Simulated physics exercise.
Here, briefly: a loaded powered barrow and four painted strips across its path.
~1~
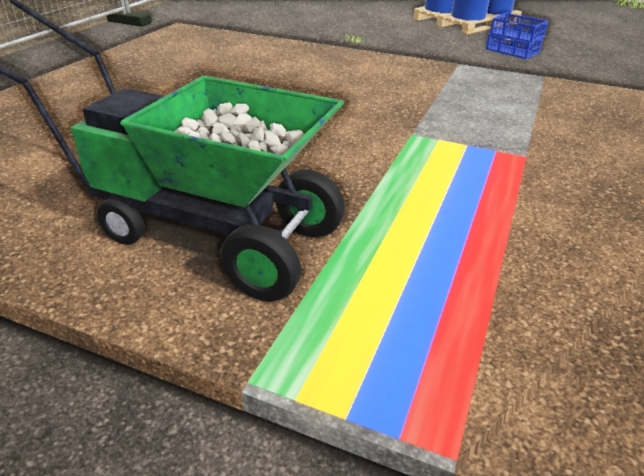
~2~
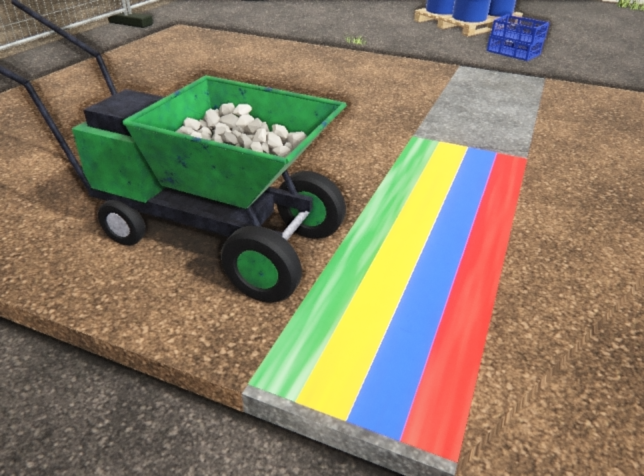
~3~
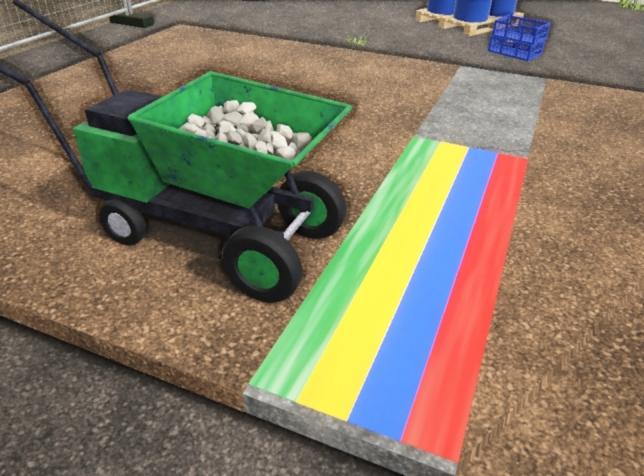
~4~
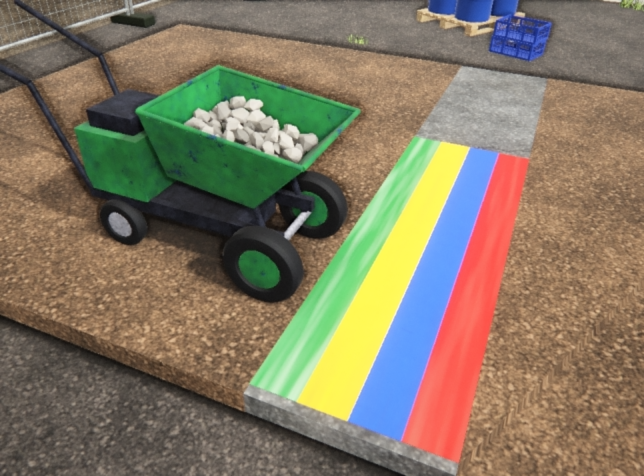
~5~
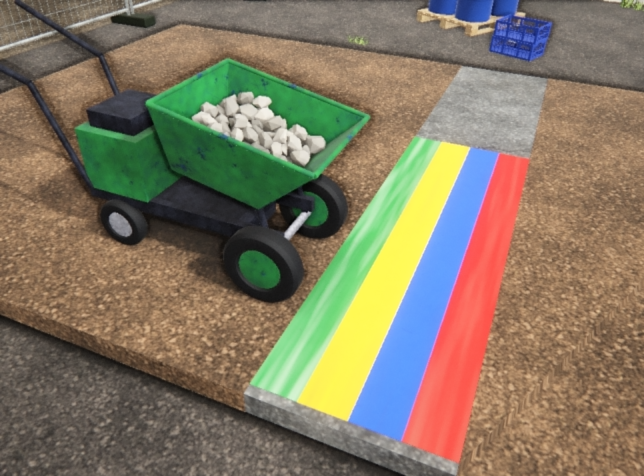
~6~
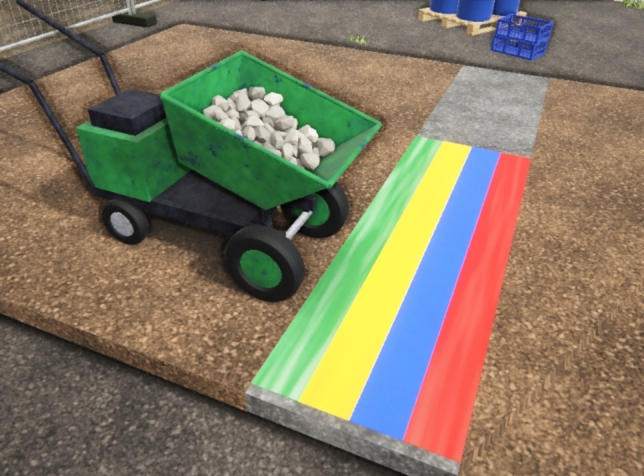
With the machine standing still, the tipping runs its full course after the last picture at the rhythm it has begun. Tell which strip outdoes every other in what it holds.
The blue strip holds the most.
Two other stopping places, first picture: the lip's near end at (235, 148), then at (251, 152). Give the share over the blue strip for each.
Around 30 % the first time and around 40 % the second.
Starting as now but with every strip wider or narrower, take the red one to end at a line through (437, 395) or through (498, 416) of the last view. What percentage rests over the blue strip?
I get 30 % for the first one and 50 % for the second.
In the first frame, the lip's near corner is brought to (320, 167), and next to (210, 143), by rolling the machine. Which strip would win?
Case 1 - the strip in red; case 2 - that yellow strip.
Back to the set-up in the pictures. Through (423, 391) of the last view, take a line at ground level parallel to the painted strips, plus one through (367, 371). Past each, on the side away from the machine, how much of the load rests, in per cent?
The first gives 40 %, the second 90 %.
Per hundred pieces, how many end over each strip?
Percentages: Green 0, yellow 5, blue 45, red 35.
Soon, skip tipped steeply; all in the skip.
A while on, skip tipped right over; most in the skip; a small part over the blue strip; a stray few over the red strip.
Towards the end, skip tipped right over; a small part in the skip; about a third over the blue strip; about a third over the red strip; a small part off the paint.
Finally, skip tipped right over; a small part in the skip; none over the green strip; a stray few over the yellow strip; about half over the blue strip; about a third over the red strip; a small part off the paint.
